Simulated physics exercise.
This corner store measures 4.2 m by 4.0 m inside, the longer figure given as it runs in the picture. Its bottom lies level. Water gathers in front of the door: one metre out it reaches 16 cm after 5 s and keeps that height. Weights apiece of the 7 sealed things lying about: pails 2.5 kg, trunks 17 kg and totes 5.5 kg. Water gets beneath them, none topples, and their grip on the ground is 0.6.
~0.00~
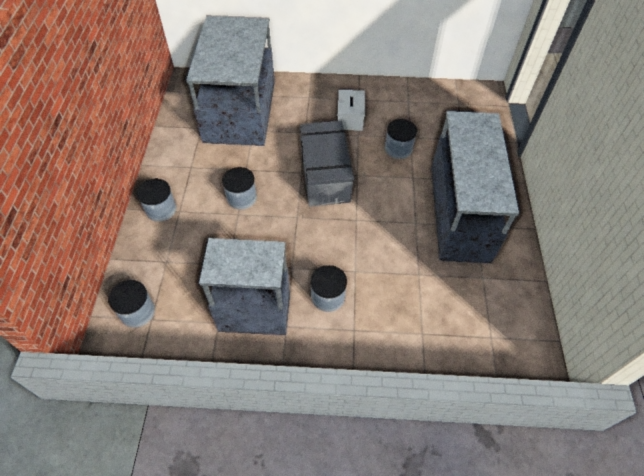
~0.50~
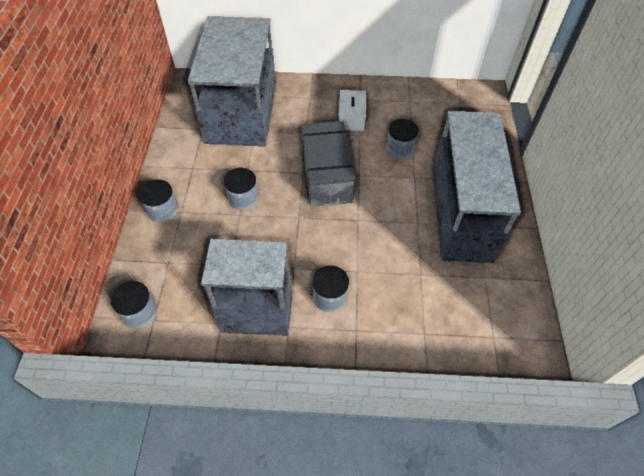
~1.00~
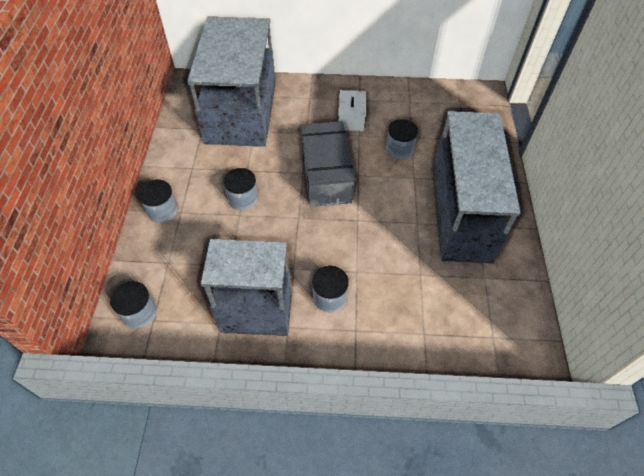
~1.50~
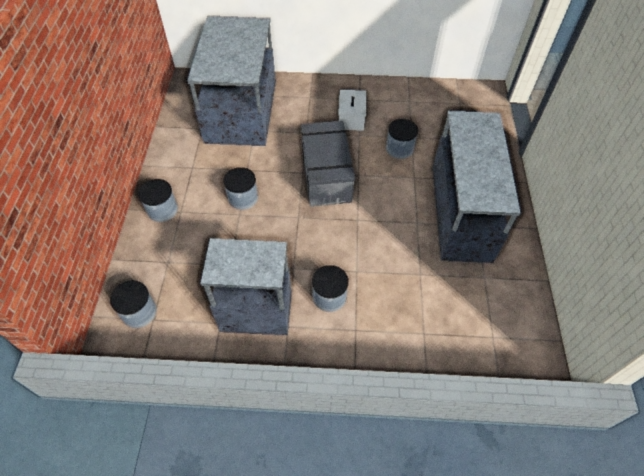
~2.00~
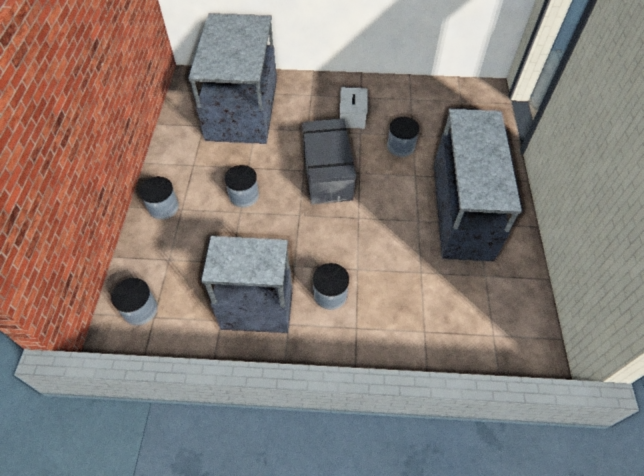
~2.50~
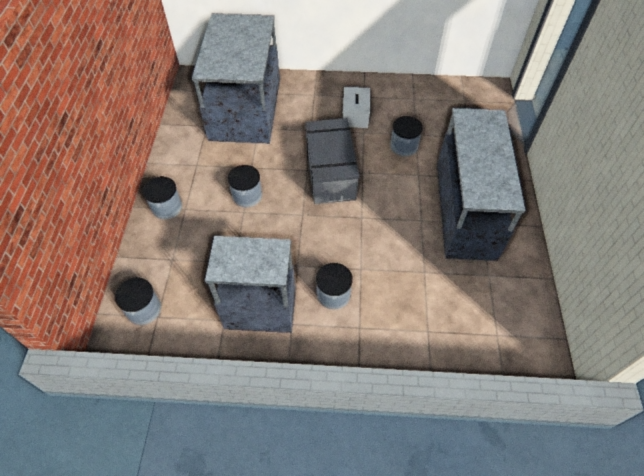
A walled, tiled space held grey block-like stands, boxes and round dark-topped containers, all of which stayed put while the grey ground outside the low front wall turned bluish and the view shifted very slightly.
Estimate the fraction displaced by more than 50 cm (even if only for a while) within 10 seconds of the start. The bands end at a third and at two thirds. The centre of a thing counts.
That comes to under a third.
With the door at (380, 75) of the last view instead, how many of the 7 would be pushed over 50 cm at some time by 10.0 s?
Then 2.
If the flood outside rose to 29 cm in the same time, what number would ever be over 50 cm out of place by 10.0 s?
In that case 7 of them.
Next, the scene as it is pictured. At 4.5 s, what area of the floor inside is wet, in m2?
Some 2.5 m2.
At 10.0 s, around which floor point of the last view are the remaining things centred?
Near (271, 222).
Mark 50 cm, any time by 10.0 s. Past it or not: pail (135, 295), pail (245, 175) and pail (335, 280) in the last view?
In turn: Less, less, under.
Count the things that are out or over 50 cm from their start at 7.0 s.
1 of them.
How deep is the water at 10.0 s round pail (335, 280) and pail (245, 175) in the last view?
About 2 and 2 cm.
After 3.5 s 0 of 7 are over 50 cm from their spots; 0 afloat.
After 4.5 s 0 of 7 are over 50 cm from their spots; 0 afloat.
After 7.0 s 1 of 7 are over 50 cm from their spots; 1 afloat.
After 10.0 s 2 of 7 are over 50 cm from their spots, and 2 have been at some point; 1 afloat.
